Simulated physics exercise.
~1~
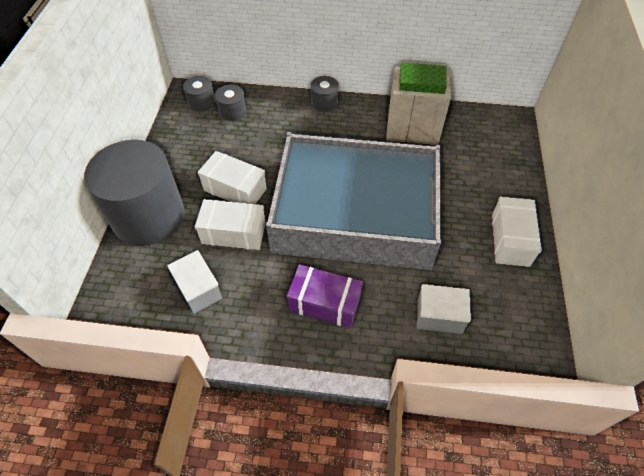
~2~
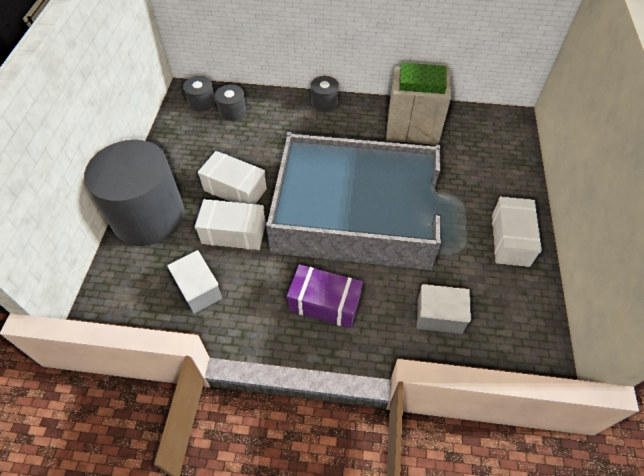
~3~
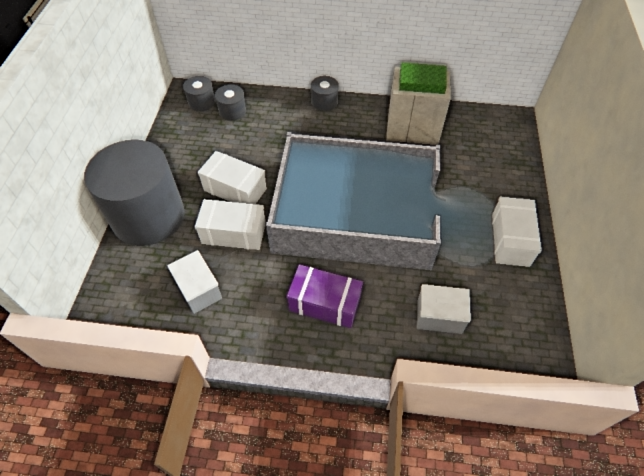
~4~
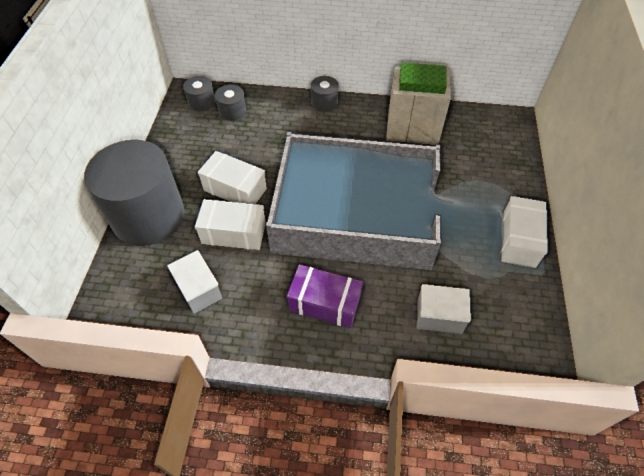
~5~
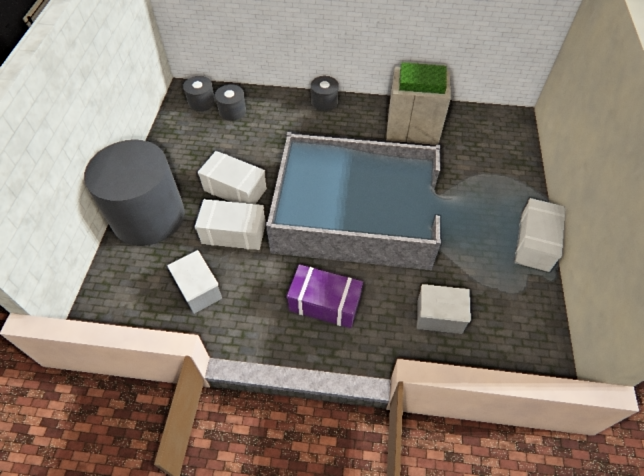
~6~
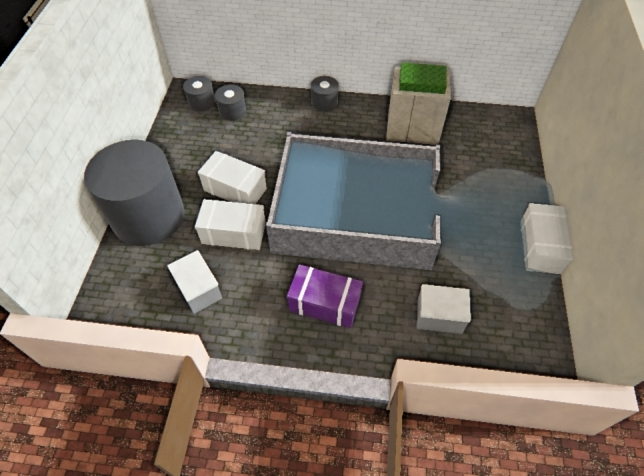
Water pours through a gap in the tank's right wall and pushes a white chest right.
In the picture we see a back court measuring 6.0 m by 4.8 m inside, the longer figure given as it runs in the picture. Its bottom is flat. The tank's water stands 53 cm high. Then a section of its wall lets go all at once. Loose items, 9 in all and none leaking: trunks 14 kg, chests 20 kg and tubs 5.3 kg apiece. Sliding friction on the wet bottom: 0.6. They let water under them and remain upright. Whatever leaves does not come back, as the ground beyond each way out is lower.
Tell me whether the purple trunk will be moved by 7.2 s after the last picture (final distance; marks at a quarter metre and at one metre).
Expect it to be pushed a modest way.
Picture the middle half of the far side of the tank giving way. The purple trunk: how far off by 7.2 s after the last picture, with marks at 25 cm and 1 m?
Under that change, the purple trunk keeps its spot.
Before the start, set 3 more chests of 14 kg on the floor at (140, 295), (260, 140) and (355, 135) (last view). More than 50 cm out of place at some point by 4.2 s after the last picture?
Note, same order as listed: Inside the limit, inside the limit, inside the limit.
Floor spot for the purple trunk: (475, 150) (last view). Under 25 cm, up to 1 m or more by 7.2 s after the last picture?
It is nudged along.
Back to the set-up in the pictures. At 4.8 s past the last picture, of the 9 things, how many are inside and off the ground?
Count: 1.
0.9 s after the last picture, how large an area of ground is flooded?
Somewhere about 8.5 m2, give or take.
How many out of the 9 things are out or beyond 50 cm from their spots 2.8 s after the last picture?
I get 1.
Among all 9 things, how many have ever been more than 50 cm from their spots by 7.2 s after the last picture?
The tally stands at 5.
Then, 0.9 s after the last picture the purple trunk is near (325, 289), 0.0 m from its start, aground; 0 of 9 are out; 1 afloat.
Then, 2.8 s after the last picture the purple trunk is near (318, 284), 0.1 m from its start, aground; 0 of 9 are out; 1 afloat.
Then, 4.8 s after the last picture the purple trunk is near (300, 274), 0.4 m from its start, aground; 0 of 9 are out; 1 afloat.
Then, 7.2 s after the last picture the purple trunk is near (285, 268), 0.6 m from its start, afloat; 0 of 9 are out; 4 afloat.
